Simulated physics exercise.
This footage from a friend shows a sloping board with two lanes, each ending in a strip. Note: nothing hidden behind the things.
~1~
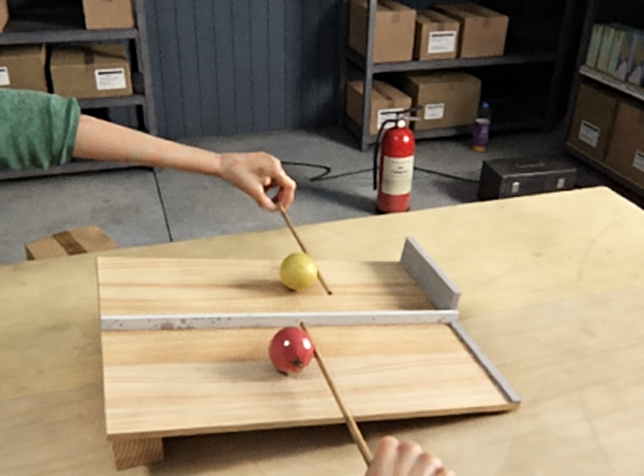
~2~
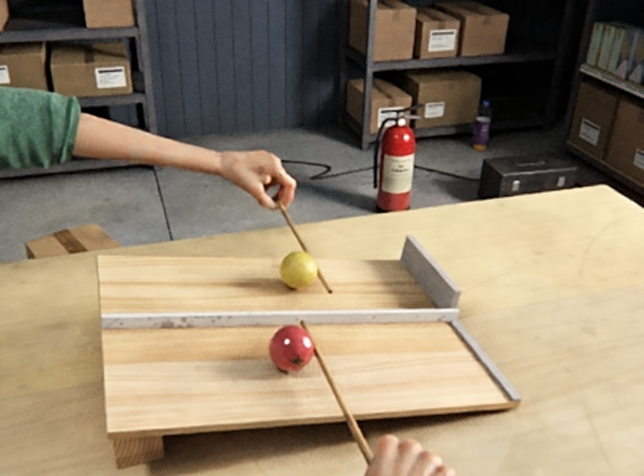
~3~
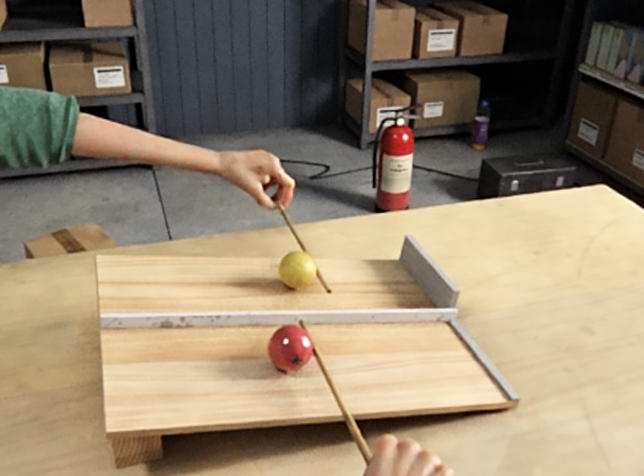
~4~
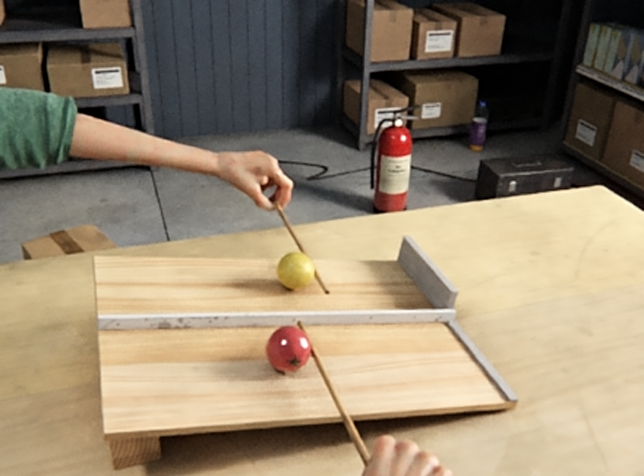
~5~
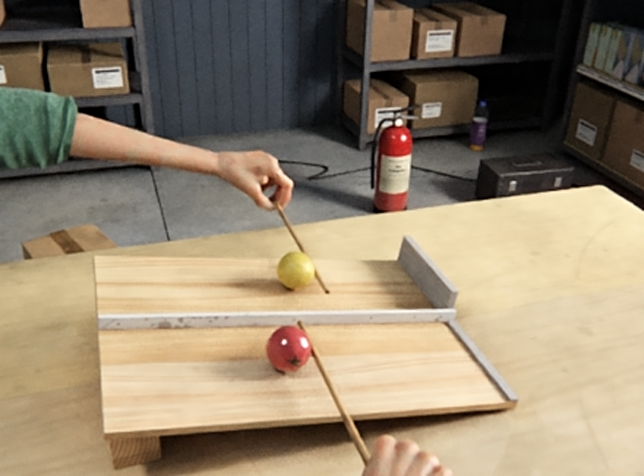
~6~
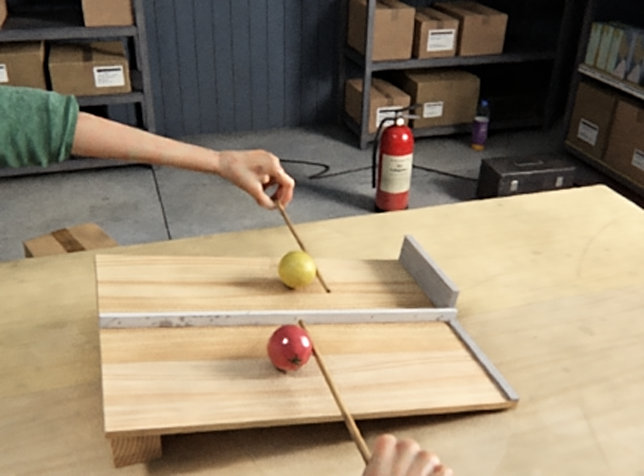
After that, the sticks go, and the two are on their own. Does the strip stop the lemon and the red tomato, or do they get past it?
Lemon: Kept; red tomato: Off.
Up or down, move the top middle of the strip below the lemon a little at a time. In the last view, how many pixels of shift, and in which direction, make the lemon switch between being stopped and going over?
A shift of 20 pixels, going down.
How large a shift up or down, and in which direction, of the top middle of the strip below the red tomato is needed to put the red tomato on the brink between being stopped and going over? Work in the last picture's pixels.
8 pixels up, roughly.
Then, 0.56 s past the last view, lemon rolling on the board near (386, 271); red tomato rolling on the board near (397, 345).
Then, 1.08 s past the last view, lemon resting against the strip near (408, 272); red tomato off the board near (598, 328).
Finally, the lemon stops on the board, near (408, 272); the red tomato rolls off the board.
